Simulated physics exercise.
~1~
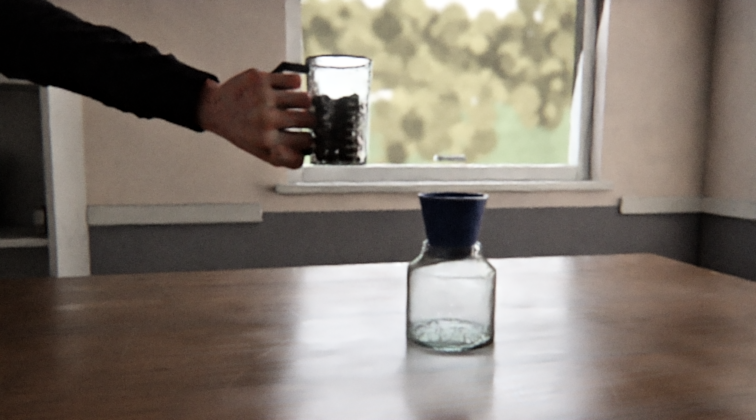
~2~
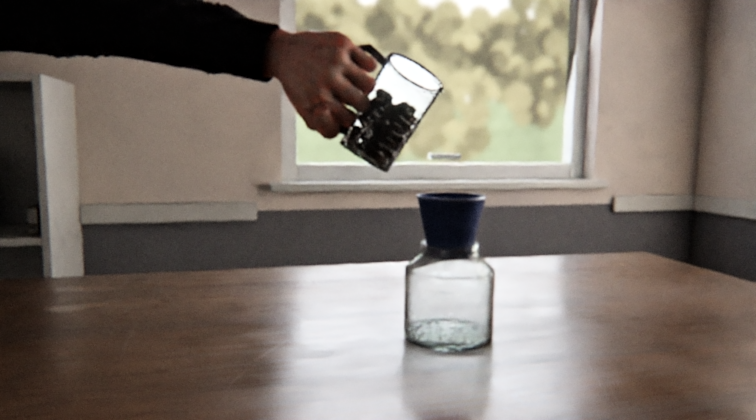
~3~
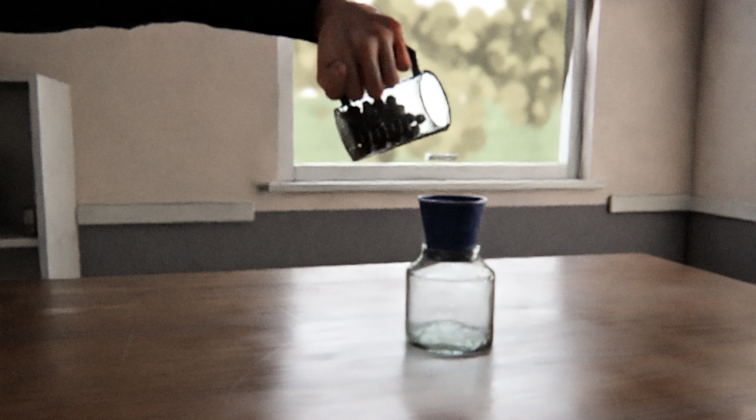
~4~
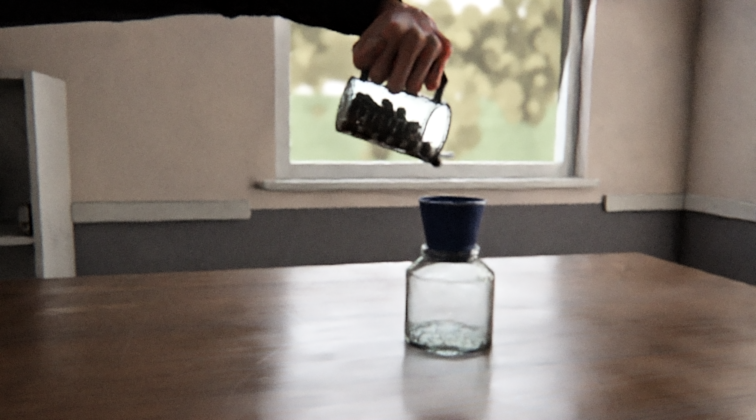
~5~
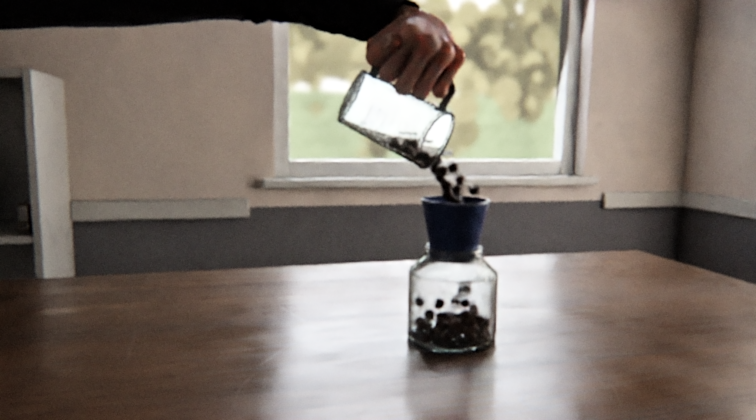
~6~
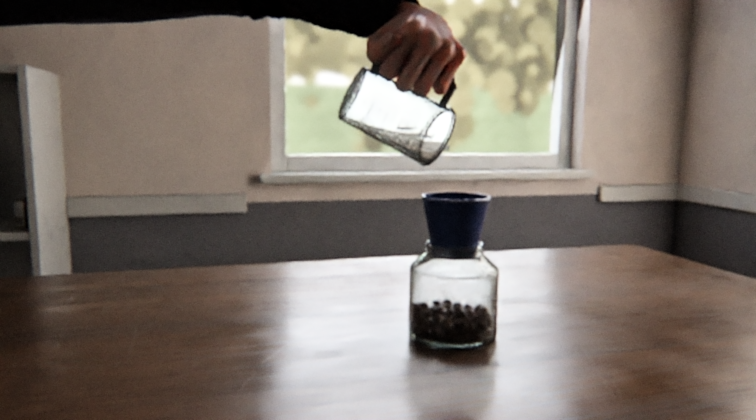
Dark chocolate balls pouring from a glass cup tilted by a hand, dropping through a blue funnel and settling in a glass jar.
